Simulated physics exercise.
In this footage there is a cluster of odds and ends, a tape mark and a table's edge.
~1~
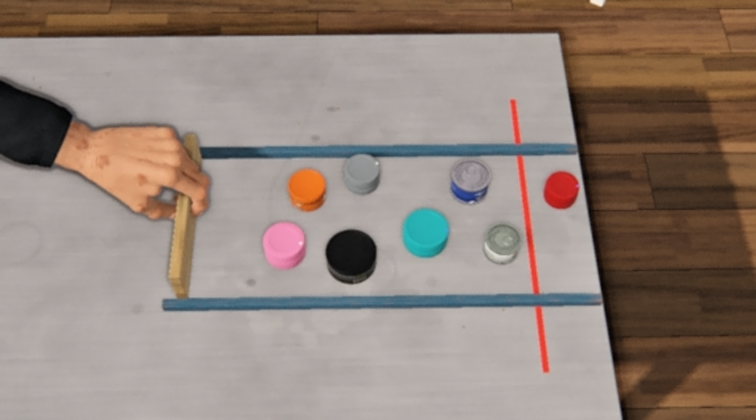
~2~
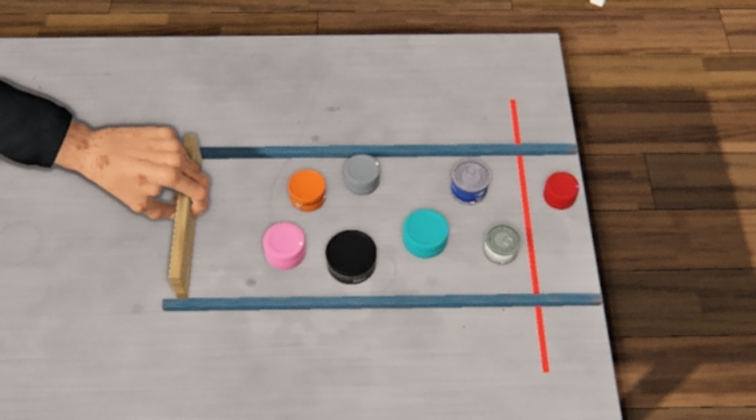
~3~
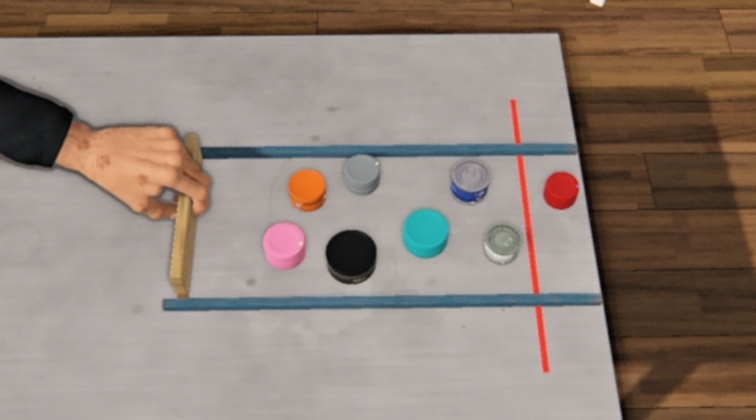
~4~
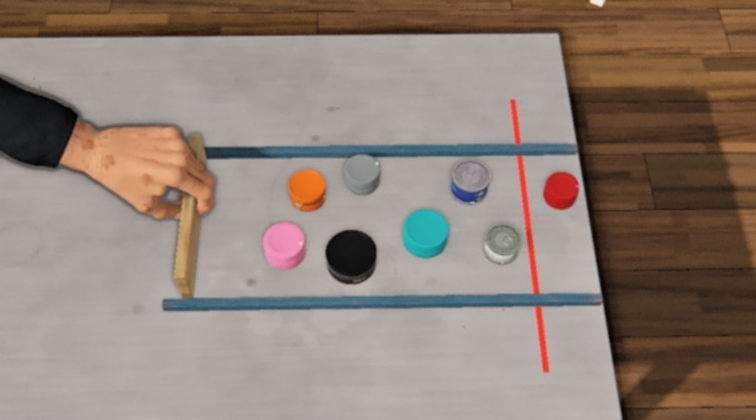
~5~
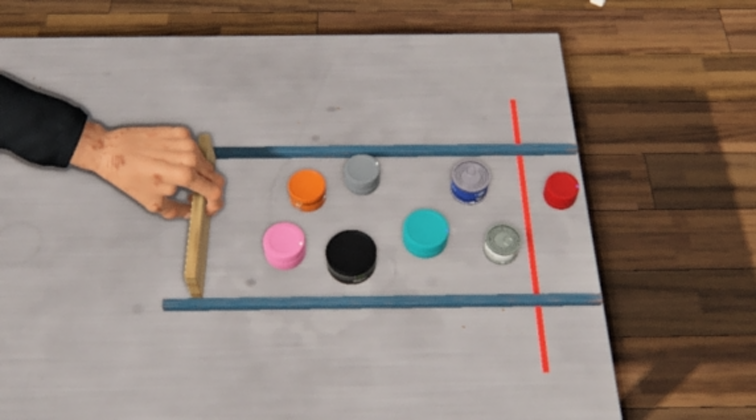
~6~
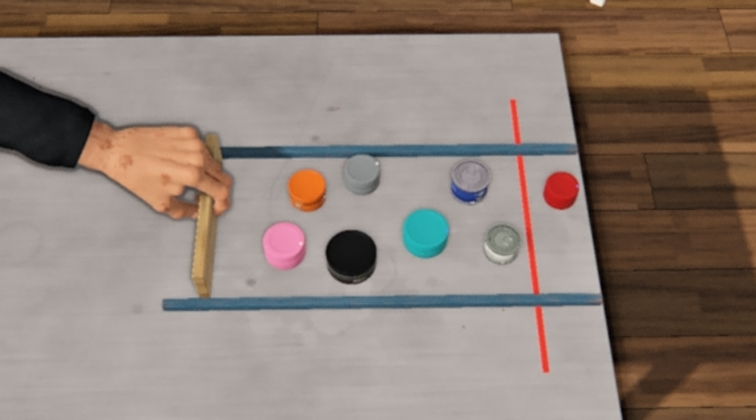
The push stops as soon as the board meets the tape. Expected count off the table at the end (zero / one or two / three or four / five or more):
Overboard: One to two.
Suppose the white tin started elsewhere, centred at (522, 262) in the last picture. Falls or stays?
In that spot, it plunges.
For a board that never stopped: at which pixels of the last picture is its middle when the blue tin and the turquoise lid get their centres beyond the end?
With the blue tin it sits around (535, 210), with the turquoise lid around (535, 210).
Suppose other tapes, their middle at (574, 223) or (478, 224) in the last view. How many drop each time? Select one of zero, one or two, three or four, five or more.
First place: Five or more; second place: None.
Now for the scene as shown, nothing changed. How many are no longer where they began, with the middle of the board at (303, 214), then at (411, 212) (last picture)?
In order, the tallies are 3 and 5.
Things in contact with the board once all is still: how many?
4.
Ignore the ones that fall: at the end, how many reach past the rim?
I count 3 overhanging.
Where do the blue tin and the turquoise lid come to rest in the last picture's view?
The blue tin settles near (575, 174); as for the turquoise lid, near (582, 209).
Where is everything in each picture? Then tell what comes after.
Red lid (561, 191); white tin (502, 244); blue tin (470, 182); board (187, 215); tape (528, 224), in the first frame.
White tin (502, 244); turquoise lid (426, 234), in the second frame.
Blue tin (470, 182); black tub (351, 257), in the third frame.
Red lid (561, 191); pink lid (285, 246), in the fourth frame.
White tin (502, 244); grey lid (362, 175), in the fifth frame.
Red lid (561, 191); white tin (502, 244); blue tin (470, 182); board (209, 215); tape (528, 224), in the sixth frame.
Soon after, none off yet; red lid at rest near (561, 191); white tin at rest near (502, 244); blue tin at rest near (470, 182).
In the end, the number that fall off is one or two; gone, red lid.
